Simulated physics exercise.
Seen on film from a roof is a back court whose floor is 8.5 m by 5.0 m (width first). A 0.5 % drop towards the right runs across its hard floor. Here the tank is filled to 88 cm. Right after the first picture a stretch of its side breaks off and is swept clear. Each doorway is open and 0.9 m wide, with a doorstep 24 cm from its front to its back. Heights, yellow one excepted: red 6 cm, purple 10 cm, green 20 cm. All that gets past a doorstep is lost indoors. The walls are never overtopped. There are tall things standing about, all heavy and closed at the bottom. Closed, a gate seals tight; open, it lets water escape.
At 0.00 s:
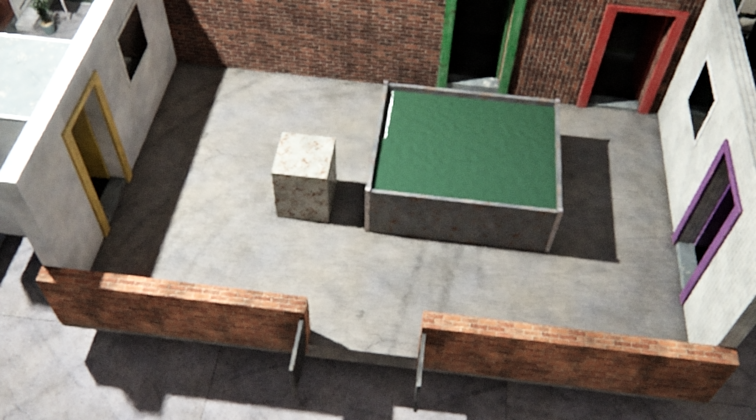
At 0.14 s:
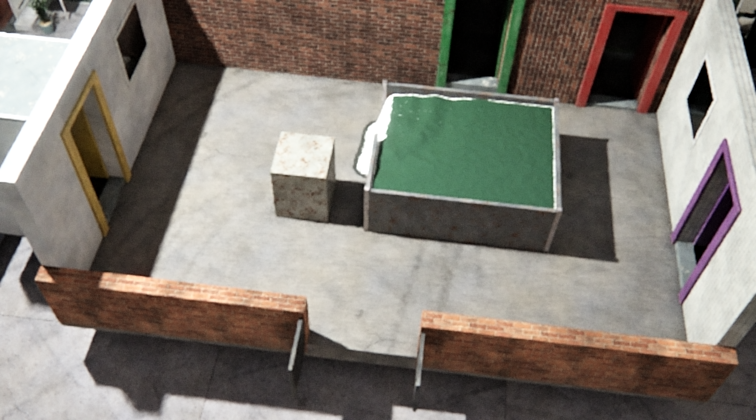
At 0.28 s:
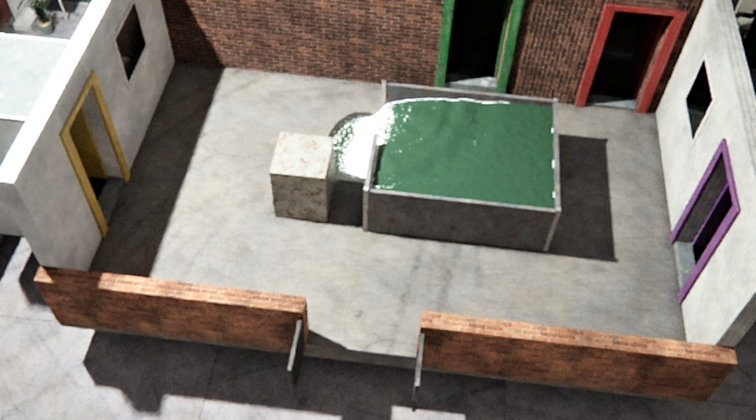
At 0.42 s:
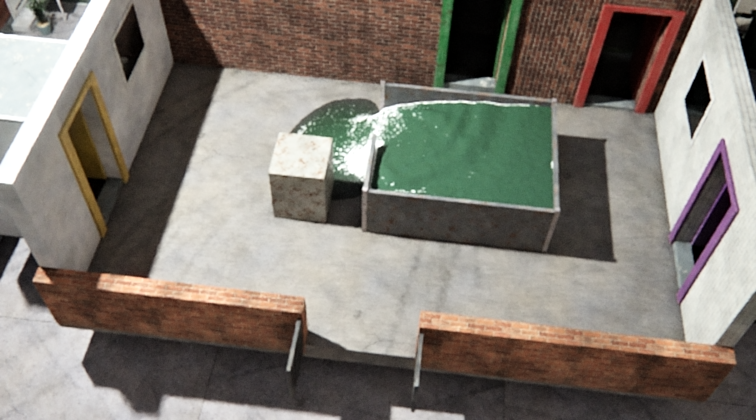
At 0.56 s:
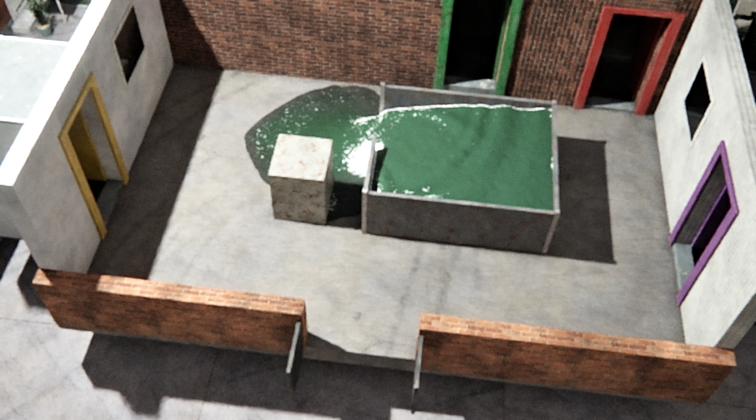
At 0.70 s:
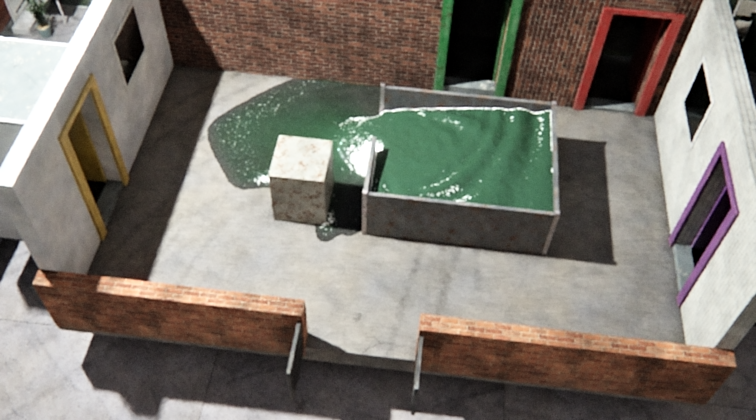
The video shows a walled courtyard with coloured doorways, where green liquid pours from the left side of a rectangular tank, spreading leftward across the grey floor and around a pale block while ripples cross the tank's surface.
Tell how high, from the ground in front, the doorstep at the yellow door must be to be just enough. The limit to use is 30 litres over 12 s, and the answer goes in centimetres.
It must be about 18 cm high.
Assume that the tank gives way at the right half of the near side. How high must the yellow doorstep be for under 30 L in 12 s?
About 11.5 cm.
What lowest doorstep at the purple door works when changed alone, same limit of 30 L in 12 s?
The purple door needs around 14.5 cm.
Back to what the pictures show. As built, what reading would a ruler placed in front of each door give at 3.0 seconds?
In cm: Red 0, yellow 21, purple 0, green 1.
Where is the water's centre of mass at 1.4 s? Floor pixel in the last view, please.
(409, 173), roughly.
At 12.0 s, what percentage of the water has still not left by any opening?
I'd estimate some 90 in a hundred.
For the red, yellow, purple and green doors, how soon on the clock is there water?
Front arrival: Red 6.5 seconds, yellow 1.4 seconds, purple 6.5 seconds, green 2.8 seconds.
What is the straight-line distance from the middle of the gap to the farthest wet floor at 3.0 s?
5.2 m.
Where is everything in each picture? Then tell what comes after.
Still water, 88 cm deep, in the tank at (467, 147); the yellow door at (101, 162) is dry, in the first picture.
The front is at (358, 167), 0.3 m from the gap at (381, 138); 0.2 m2 of floor is wet, 88 cm left at the back, in the second picture.
The gap is at (381, 139), the front 0.9 m out at a hidden place; the back of the tank holds 88 cm, in the third picture.
The gap is at (379, 140), the front 1.5 m out at a hidden place; the back of the tank holds 88 cm, in the fourth picture.
The gap is at (379, 142), the front 2.1 m out at (251, 141); the back of the tank holds 88 cm, in the fifth picture.
The gap is at (379, 143), the front 2.8 m out at (213, 132); the back of the tank holds 86 cm; 1.8 m in a straight line remain to the yellow door at (98, 165), in the sixth picture.
After 1.4 s water covers 30 % of the floor, deepest (52 cm) near (173, 70); it has not reached the yellow door.
After 3.0 s water covers 40 % of the floor, deepest (48 cm) near (240, 84); 21 cm at the yellow door, 30 litres in over its 11 cm doorstep.
After 12.0 s water covers 100 % of the floor, deepest (18 cm) near (654, 121); 12 cm at the yellow door, 160 litres in over its 11 cm doorstep.
At the yellow door as built, the water arrived by 1.5 s and peaked near 21 cm at 2.4 s.
With a doorstep of 16.5 cm, 47 litres would have come in within the 12 s; with 22.5 cm, 9 litres. So under 30 litres takes about 18 cm.
